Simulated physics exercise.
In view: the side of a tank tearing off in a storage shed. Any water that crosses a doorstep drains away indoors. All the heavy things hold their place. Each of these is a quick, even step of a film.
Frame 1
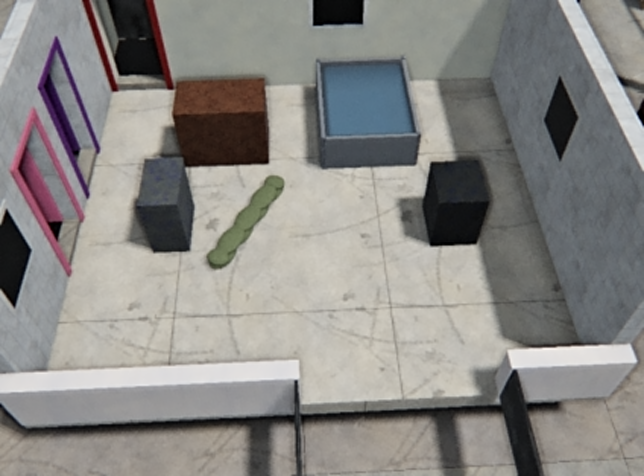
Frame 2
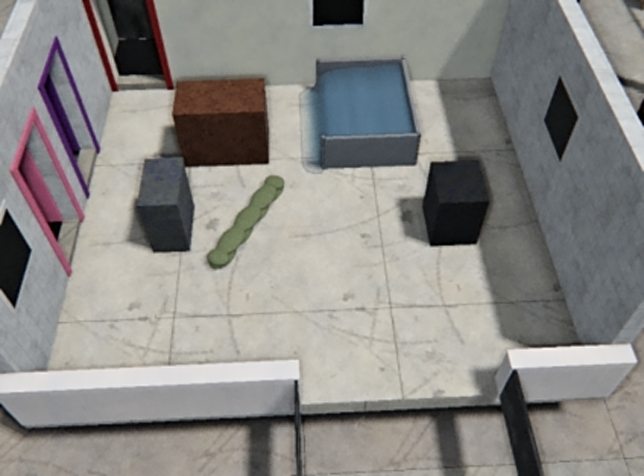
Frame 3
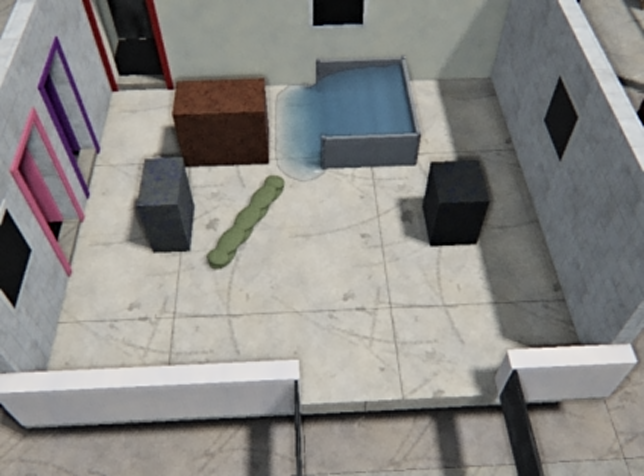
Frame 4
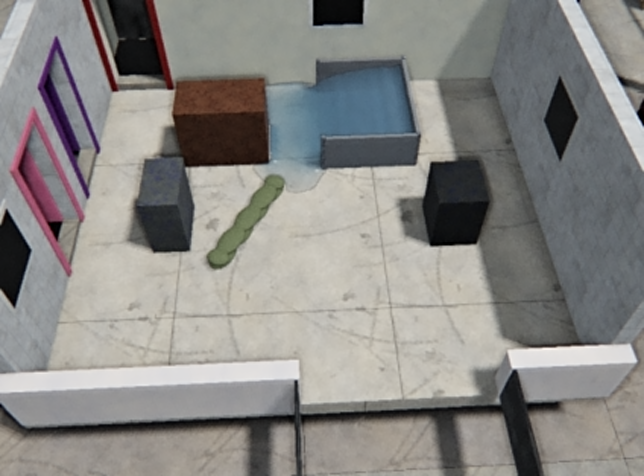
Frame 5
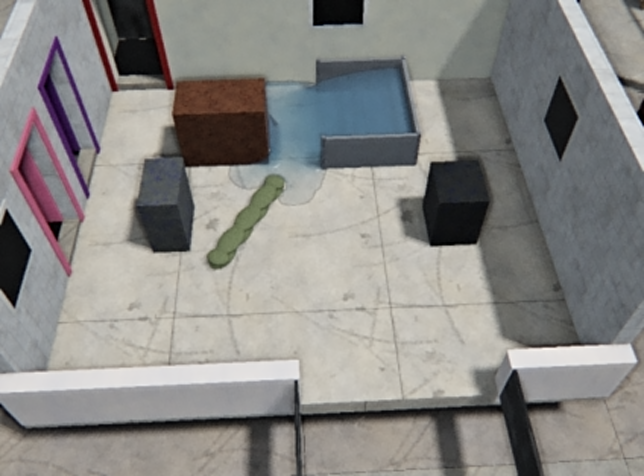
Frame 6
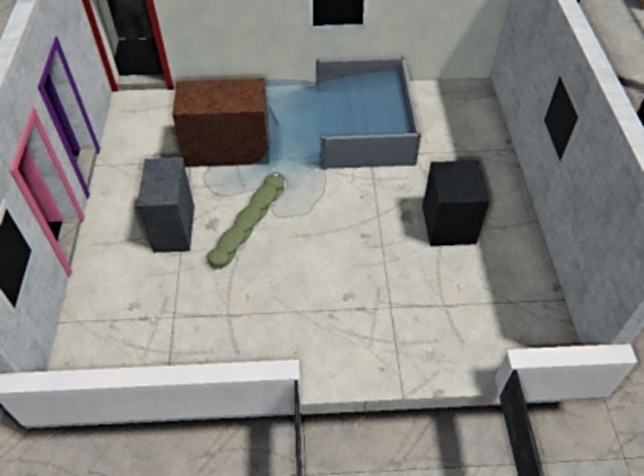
Storage shed with a grey tank losing its left side, blue water pouring out leftward and spreading around a rust-brown block and green roll.
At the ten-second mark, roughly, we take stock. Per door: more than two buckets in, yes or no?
Purple door no, pink door no, red door yes.
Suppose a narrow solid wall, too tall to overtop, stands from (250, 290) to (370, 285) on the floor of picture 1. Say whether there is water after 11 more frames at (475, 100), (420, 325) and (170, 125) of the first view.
Taking the points in order - unwetted, unwetted, wetted.
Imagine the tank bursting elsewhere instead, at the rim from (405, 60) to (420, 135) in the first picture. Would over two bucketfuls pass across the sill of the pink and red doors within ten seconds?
Pink: Below, red: Below.
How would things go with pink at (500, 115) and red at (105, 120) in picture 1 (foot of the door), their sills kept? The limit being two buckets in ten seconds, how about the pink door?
As for the pink one, it doesn't reach the mark.
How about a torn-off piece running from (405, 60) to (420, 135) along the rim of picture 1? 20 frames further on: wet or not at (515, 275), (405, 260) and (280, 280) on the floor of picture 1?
Listed order gives sopping; left alone; left alone.
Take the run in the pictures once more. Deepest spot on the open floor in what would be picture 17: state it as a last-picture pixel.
I would choose the pixel (119, 107).
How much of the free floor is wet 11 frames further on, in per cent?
Roughly 40 %.
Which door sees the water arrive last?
Result: The door marked pink.
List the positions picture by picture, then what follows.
The first frame shows still water in the tank at (365, 99).
In the second frame, the front is at (320, 171), out from the gap at (322, 119).
In the third frame, the front is at (298, 86), out from the gap at (322, 121).
In the fourth frame, water pours out at (322, 121) and has run to (269, 179).
In the fifth frame, the front is at a hidden place, out from the gap at (322, 121).
In the sixth frame, the front is at a hidden place, out from the gap at (322, 121).
A moment on, water covers 20 % of the floor; the purple door not reached, the pink door not reached, the red door wet at the sill, nothing in.
Next, water covers 40 % of the floor; the purple door wet at the sill, nothing in, the pink door not reached, the red door under two buckets in.
Then, water covers 60 % of the floor; the purple door wet at the sill, nothing in, the pink door wet at the sill, nothing in, the red door over two buckets in.
Later, water covers 60 % of the floor; the purple door wet at the sill, nothing in, the pink door wet at the sill, nothing in, the red door over two buckets in.
In the end, water covers 85 % of the floor; the purple door wet at the sill, nothing in, the pink door wet at the sill, nothing in, the red door over two buckets in.
